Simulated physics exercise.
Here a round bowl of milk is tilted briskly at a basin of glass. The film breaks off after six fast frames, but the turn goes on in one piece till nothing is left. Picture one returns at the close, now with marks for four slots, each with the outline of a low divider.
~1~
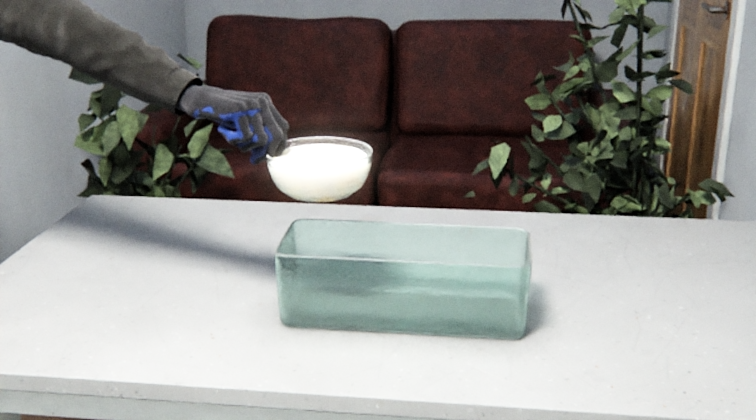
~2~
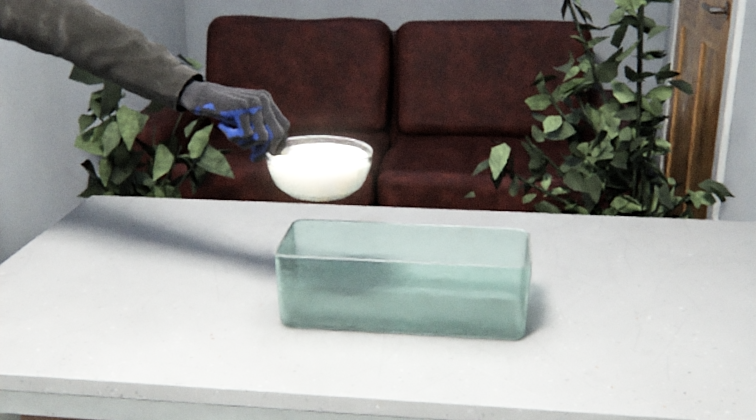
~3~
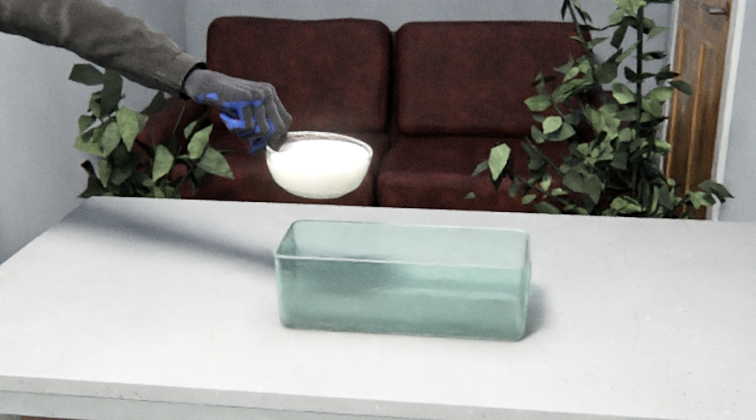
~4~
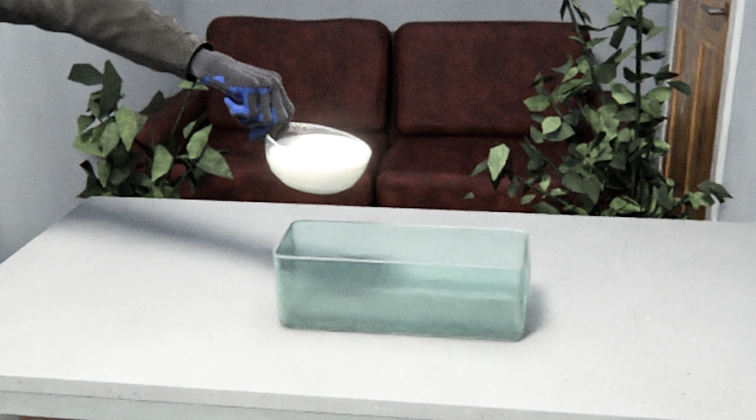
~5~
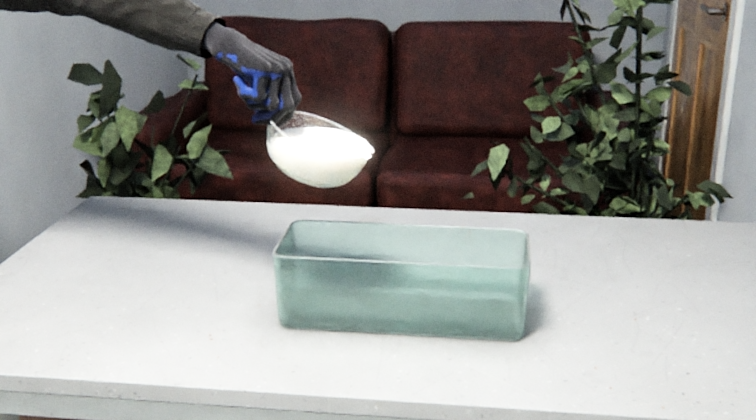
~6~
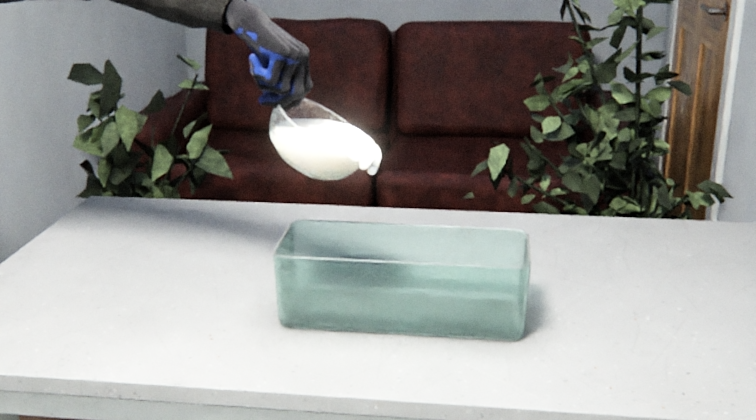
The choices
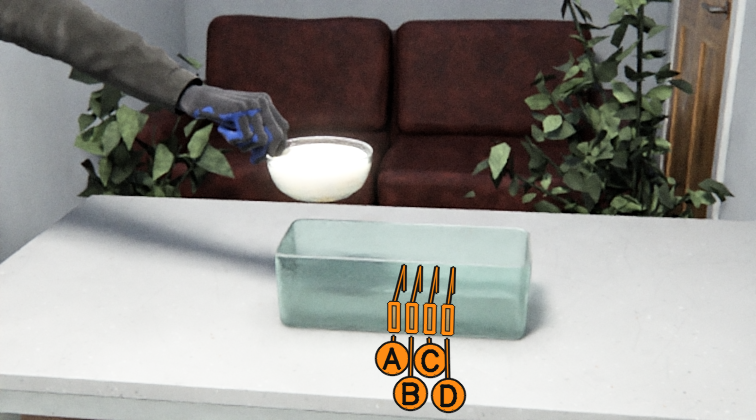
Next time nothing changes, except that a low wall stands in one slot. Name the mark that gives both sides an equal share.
It is D.
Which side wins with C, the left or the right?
The right side.
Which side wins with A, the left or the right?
More ends on the right.
On the marked copy, A at (393, 336); B at (411, 337); C at (429, 338); D at (447, 339).
With A, about 9 % ends left of the wall and 89 % right of it.
With B, about 13 % ends left of the wall and 85 % right of it.
With C, about 26 % ends left of the wall and 72 % right of it.
With D, about 49 % ends left of the wall and 49 % right of it.
